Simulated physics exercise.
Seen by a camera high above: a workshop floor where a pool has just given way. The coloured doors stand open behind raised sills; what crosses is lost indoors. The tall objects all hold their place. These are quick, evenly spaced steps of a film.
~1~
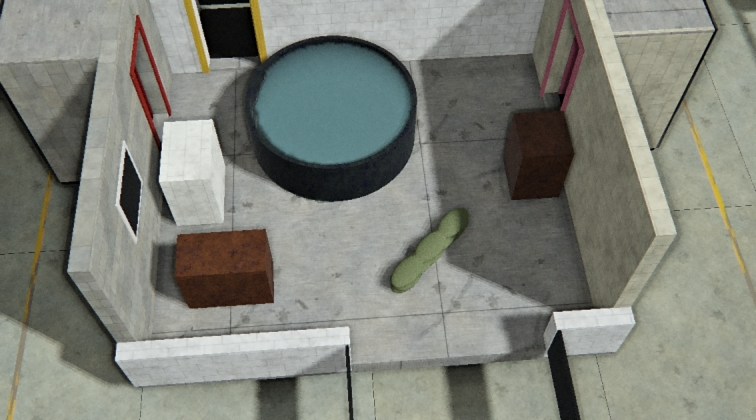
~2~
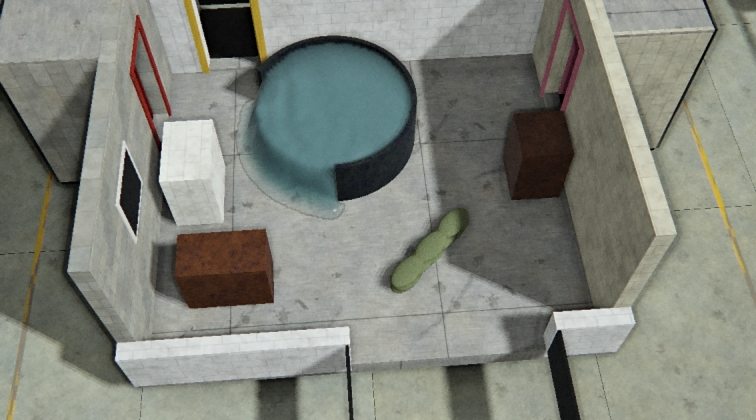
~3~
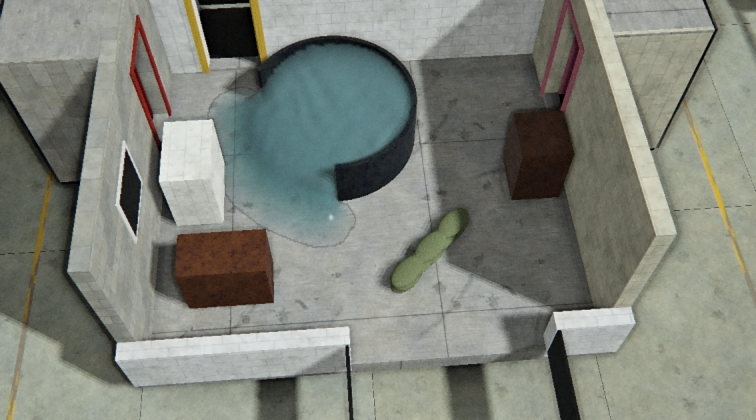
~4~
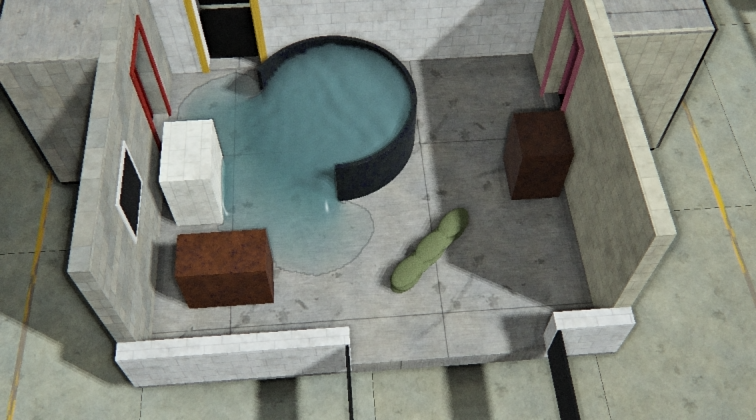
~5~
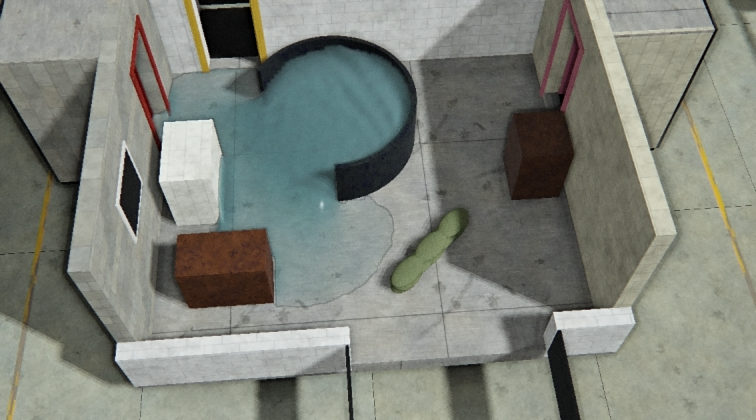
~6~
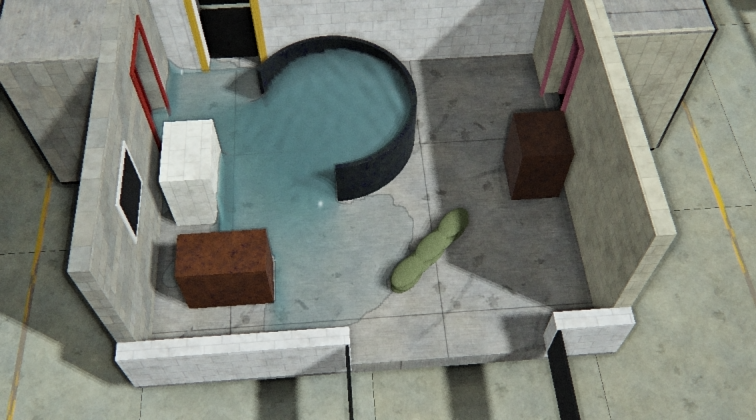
A round dark-walled pool giving way on its left side, water spreading across the workshop floor around white and brown blocks.
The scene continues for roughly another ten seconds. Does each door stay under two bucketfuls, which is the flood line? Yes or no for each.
Yellow door - no, it floods; red door - no, it floods; pink door - yes, stays under.
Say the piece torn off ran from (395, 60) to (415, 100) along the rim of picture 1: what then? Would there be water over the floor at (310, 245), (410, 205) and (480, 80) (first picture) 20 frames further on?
In that order: Free of water, covered, wet.
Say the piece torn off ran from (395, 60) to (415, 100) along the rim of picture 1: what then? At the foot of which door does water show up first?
Answer: The pink one.
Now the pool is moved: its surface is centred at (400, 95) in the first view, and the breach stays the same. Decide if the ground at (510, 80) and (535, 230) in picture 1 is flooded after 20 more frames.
I'd say still dry for the first and still dry for the second.
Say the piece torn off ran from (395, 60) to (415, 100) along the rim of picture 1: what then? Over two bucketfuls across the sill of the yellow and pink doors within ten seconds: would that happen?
Per door - yellow door: Does not exceed, pink door: Exceeds.
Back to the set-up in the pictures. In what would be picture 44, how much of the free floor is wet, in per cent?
Near 90 in a hundred.
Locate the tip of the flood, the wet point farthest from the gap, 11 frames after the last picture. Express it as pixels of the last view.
Close to (451, 340).
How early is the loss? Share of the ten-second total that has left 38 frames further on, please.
Near 85 in a hundred.
A moment on, water covers 40 % of the floor; the yellow door under two buckets in, the red door far over two buckets in, the pink door not reached.
Next, water covers 50 % of the floor; the yellow door under two buckets in, the red door far over two buckets in, the pink door not reached.
Then, water covers 65 % of the floor; the yellow door over two buckets in, the red door far over two buckets in, the pink door not reached.
Later, water covers 90 % of the floor; the yellow door far over two buckets in, the red door far over two buckets in, the pink door wet at the sill, nothing in.
In the end, water covers 95 % of the floor; the yellow door far over two buckets in, the red door far over two buckets in, the pink door wet at the sill, nothing in.
